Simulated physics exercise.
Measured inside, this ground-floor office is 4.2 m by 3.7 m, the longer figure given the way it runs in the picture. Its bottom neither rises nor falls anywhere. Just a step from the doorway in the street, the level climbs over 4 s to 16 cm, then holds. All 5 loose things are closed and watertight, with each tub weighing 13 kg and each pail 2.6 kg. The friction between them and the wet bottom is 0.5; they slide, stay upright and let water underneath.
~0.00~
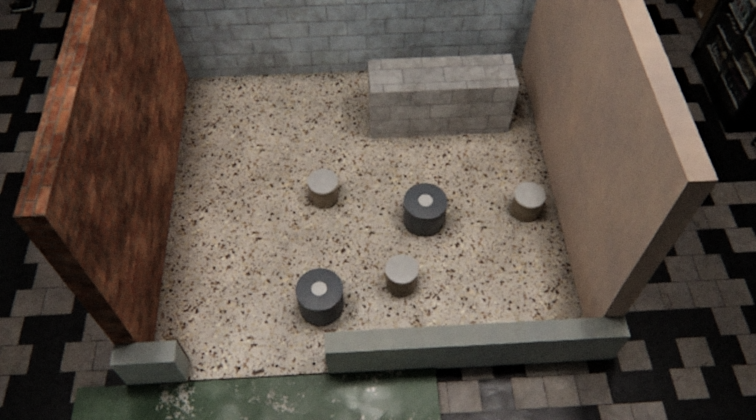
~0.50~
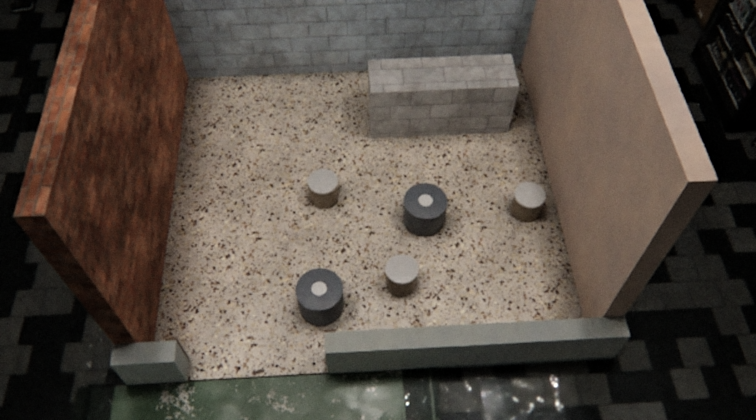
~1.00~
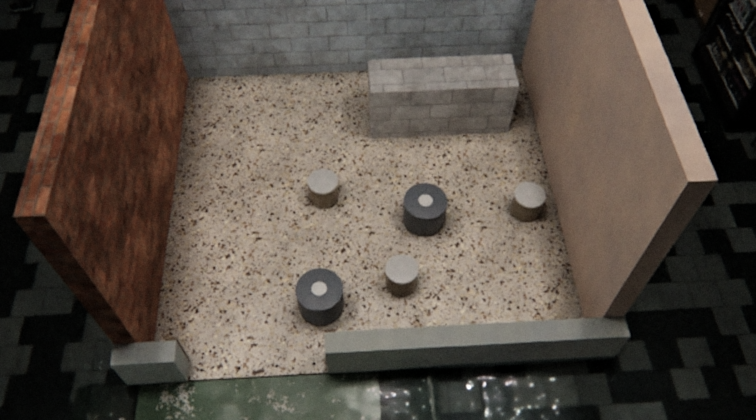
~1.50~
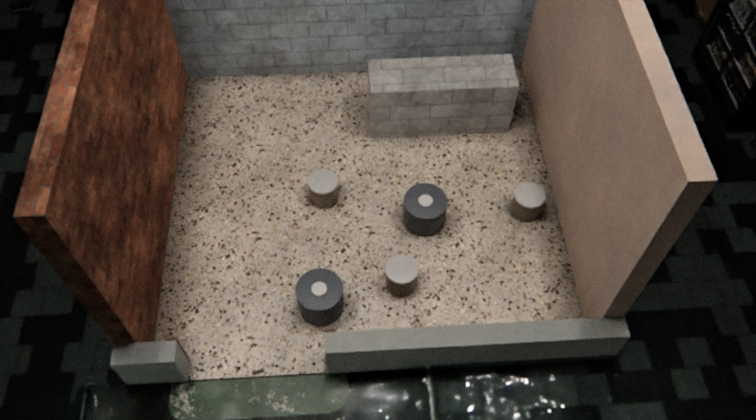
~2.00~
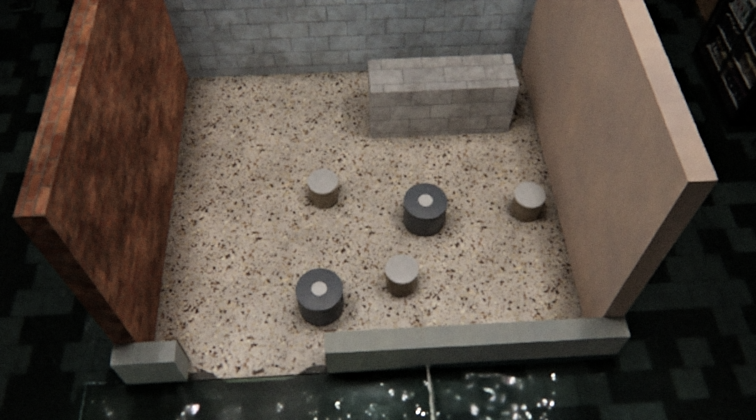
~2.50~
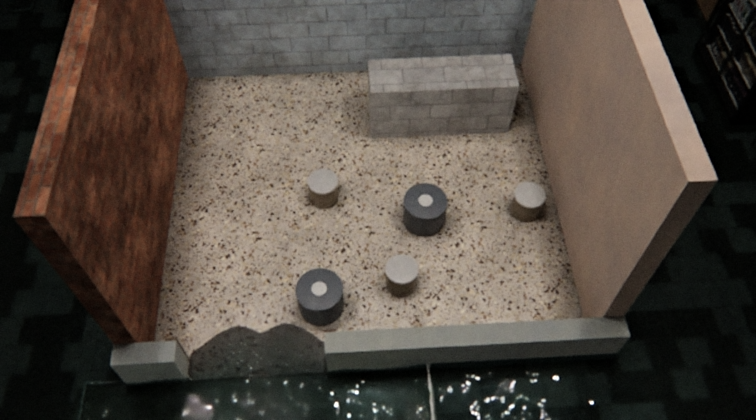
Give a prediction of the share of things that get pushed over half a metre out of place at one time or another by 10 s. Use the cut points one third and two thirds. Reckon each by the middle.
It falls below one third.
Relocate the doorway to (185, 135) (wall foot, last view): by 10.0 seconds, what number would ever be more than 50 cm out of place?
Then the count would be 3.
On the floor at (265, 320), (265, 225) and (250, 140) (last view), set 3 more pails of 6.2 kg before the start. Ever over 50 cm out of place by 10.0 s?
In the same order as the question: Farther, farther, farther.
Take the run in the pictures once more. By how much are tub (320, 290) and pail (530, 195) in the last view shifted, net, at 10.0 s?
In turn: 20 cm, 0 cm.
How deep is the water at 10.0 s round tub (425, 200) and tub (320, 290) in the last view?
Some 2 cm at the first, some 4 cm at the second.
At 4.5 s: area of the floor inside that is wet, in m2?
Close to 4.5 m2, I'd say.
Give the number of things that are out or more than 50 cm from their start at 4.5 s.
Count: 0.
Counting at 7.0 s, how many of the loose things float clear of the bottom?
The count is 0.
After 3.5 s 0 of 5 are over 50 cm from their spots; 0 afloat.
After 4.5 s 0 of 5 are over 50 cm from their spots; 0 afloat.
After 7.0 s 1 of 5 are over 50 cm from their spots; 0 afloat.
After 10.0 s 1 of 5 are over 50 cm from their spots, and 1 have been at some point; 0 afloat.
